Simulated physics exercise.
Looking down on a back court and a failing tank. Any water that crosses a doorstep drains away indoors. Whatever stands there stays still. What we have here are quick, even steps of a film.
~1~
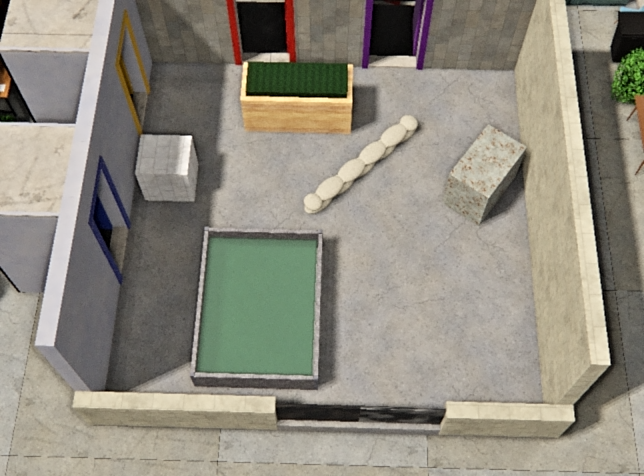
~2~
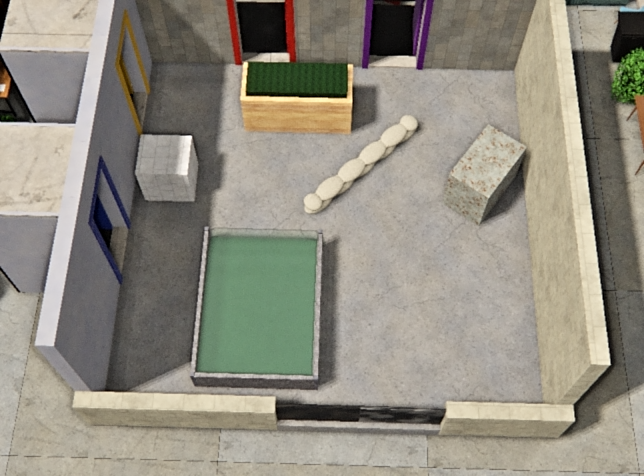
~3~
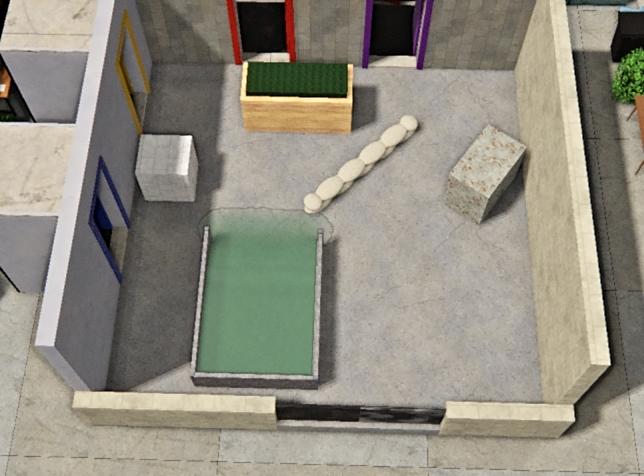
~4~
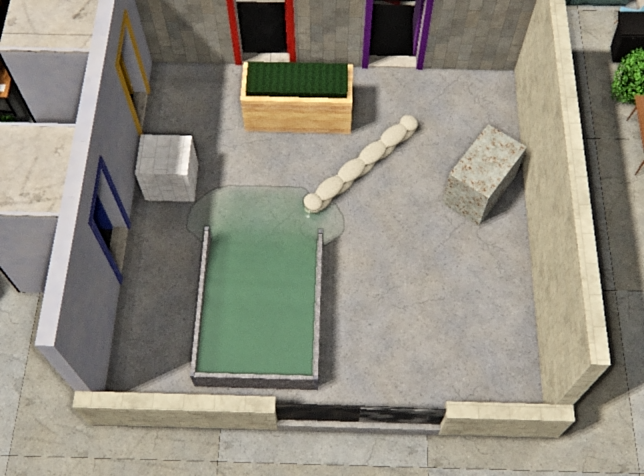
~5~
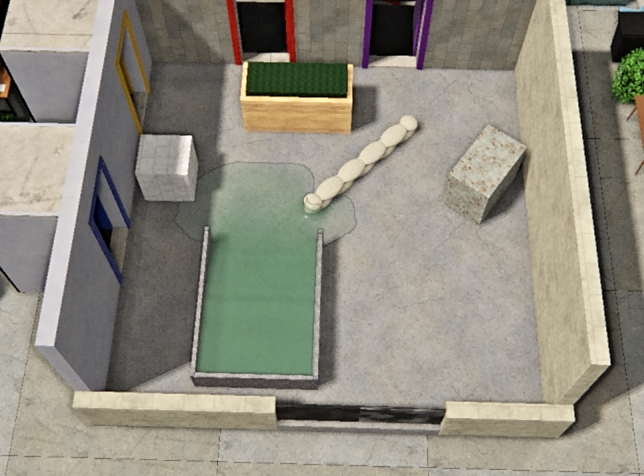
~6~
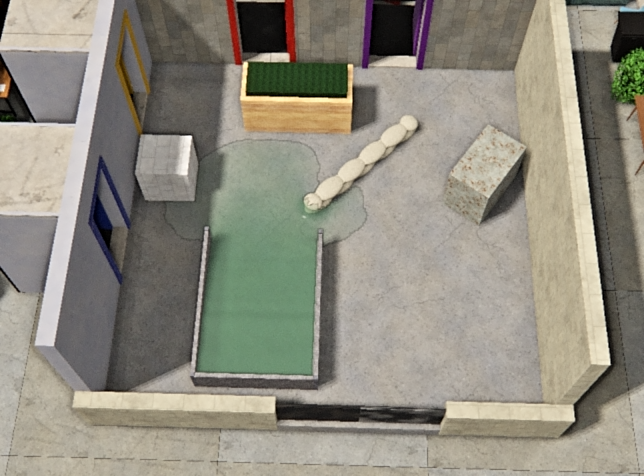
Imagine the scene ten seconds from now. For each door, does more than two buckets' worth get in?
Result: The red door gets overrun I think. The purple door gets overrun I think. The yellow door gets overrun I think. The blue door holds up fine I think.
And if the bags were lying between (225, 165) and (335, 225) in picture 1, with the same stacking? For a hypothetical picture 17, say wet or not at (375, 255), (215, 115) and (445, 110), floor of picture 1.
Sequence check: Soaked through / soaked through / left alone.
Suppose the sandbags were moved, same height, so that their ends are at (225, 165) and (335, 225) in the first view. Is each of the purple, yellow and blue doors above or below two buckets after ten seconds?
Purple: Stays within bounds; yellow: Stays within bounds; blue: Exceeds the threshold.
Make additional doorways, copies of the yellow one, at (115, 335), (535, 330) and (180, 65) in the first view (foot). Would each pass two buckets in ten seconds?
Falls short; falls short; exceeds the limit.
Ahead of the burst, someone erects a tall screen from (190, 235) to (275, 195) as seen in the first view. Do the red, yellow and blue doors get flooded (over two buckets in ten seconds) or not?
Red falls short, yellow falls short, blue falls short.
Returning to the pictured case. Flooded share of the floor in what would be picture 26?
The answer is around 50 per cent.
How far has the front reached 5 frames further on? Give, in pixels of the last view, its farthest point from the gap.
The front's farthest point is close to (228, 76).
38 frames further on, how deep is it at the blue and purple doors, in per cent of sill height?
Some 40 percent and then some 180 percent.
A moment on, water covers 20 % of the floor; the red door not reached, the purple door not reached, the yellow door not reached, the blue door not reached.
Next, water covers 35 % of the floor; the red door wet at the sill, nothing in, the purple door not reached, the yellow door not reached, the blue door wet at the sill, nothing in.
Then, water covers 50 % of the floor; the red door under two buckets in, the purple door under two buckets in, the yellow door over two buckets in, the blue door wet at the sill, nothing in.
Later, water covers 60 % of the floor; the red door under two buckets in, the purple door over two buckets in, the yellow door far over two buckets in, the blue door wet at the sill, nothing in.
In the end, water covers 80 % of the floor; the red door over two buckets in, the purple door over two buckets in, the yellow door far over two buckets in, the blue door wet at the sill, nothing in.
